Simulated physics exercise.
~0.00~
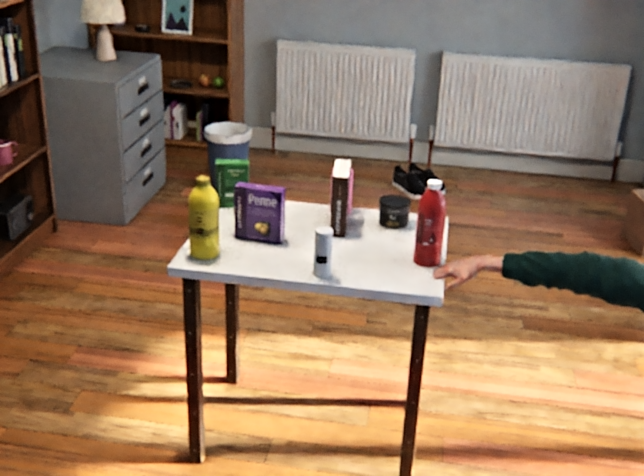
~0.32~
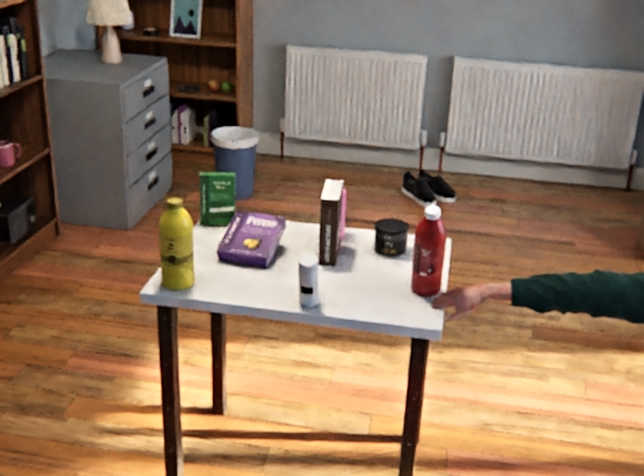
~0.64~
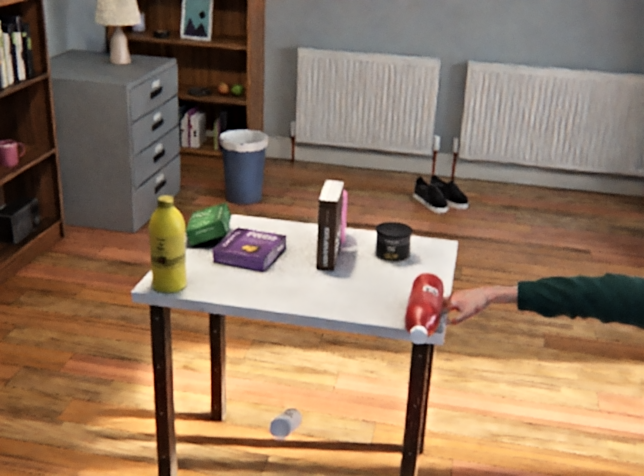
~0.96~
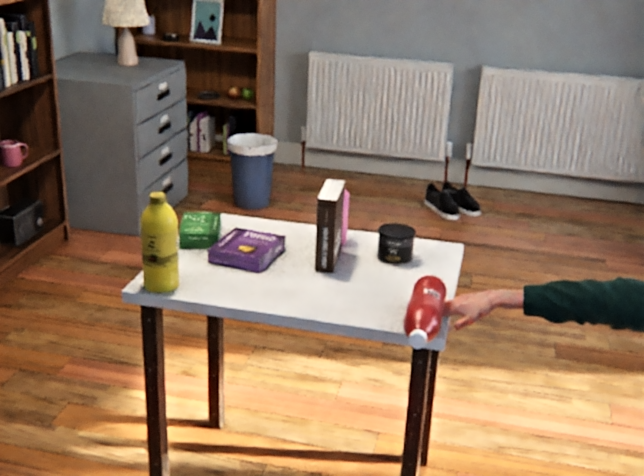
The clip opens on a white side table in a wood-floored room, crowded with bottles, packets, a book and small containers, as a hand in a green sleeve grips its right edge. The table jerks towards us, and the purple packet topples while the red bottle, green packet and white shaker tip. The shaker then drops off the near edge towards the floor, and the red bottle and green packet fall onto their sides. At the end the shaker is out of sight, three toppled items lie on the tabletop, and the yellow bottle, book and black tub still stand.
